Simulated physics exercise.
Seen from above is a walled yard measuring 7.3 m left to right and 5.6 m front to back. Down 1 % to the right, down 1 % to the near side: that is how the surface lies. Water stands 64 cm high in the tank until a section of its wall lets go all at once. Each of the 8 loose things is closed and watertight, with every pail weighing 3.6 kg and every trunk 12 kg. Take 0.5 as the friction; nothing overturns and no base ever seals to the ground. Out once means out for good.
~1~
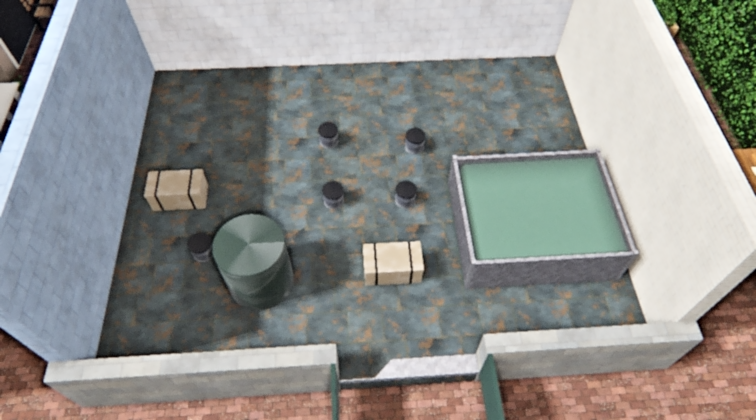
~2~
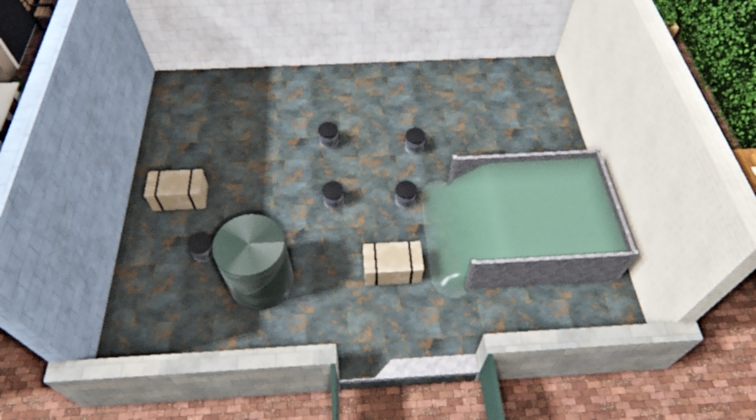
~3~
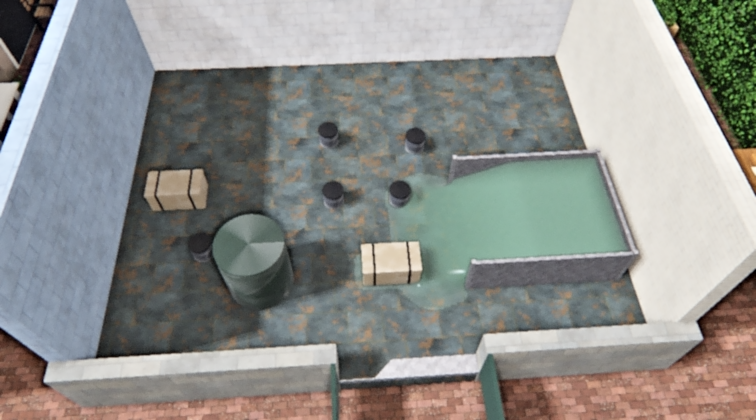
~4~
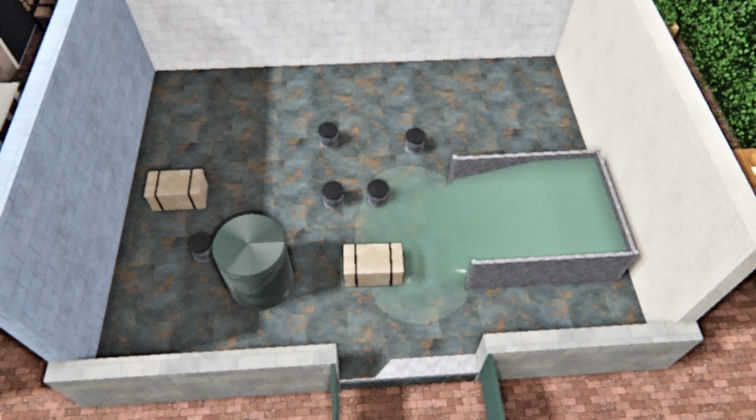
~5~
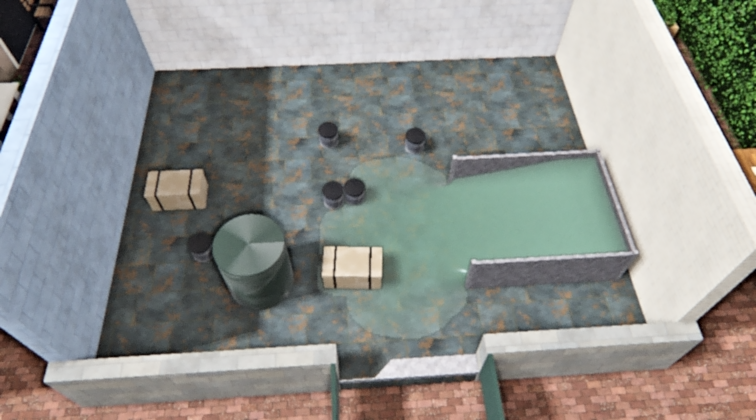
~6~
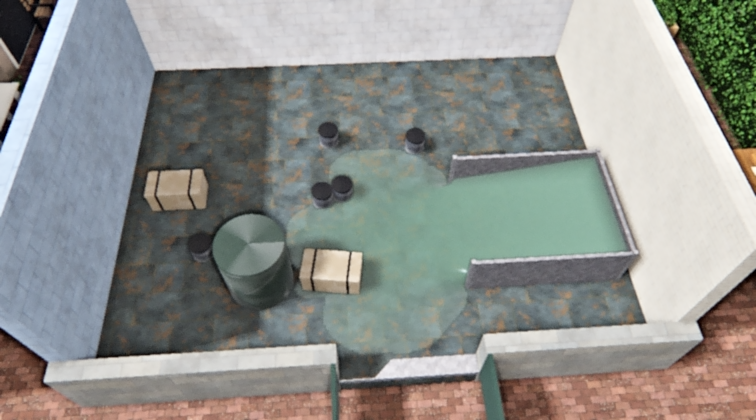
At first, a raised tank of green water stands at the right of a walled yard, with dark pails and two strapped trunks nearby. Then its left side is open and water spreads leftward across the floor, pushing one pail and the nearer trunk left, the pail closing on another, which also shifts slightly.
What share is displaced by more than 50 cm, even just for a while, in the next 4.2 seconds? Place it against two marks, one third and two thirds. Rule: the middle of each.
The proportion hits two thirds or exceeds it.
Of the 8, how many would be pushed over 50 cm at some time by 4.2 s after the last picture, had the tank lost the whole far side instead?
5.
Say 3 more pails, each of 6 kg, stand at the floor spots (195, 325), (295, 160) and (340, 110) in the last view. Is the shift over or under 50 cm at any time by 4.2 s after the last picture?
In that order: More, more, short of it.
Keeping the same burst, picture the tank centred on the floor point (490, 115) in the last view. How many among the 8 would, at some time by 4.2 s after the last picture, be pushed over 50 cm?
The answer would then be 5.
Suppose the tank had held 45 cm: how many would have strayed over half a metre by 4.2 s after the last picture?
Result: 6.
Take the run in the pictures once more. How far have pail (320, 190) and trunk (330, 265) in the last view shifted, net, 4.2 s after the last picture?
First: 300 cm. Second: 250 cm.
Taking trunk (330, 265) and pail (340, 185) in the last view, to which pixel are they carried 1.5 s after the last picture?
Estimated pixels: (287, 332) and (183, 126).
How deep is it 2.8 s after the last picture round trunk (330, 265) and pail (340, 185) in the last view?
Some 6 cm at the first, some 20 cm at the second.
Then, 0.4 s after the last picture 3 of 8 are over 50 cm from their spots; 1 afloat.
Then, 1.5 s after the last picture 5 of 8 are over 50 cm from their spots; 2 afloat.
Then, 2.8 s after the last picture 6 of 8 are over 50 cm from their spots; 6 afloat.
Then, 4.2 s after the last picture 6 of 8 are over 50 cm from their spots, and 6 have been at some point; 6 afloat.
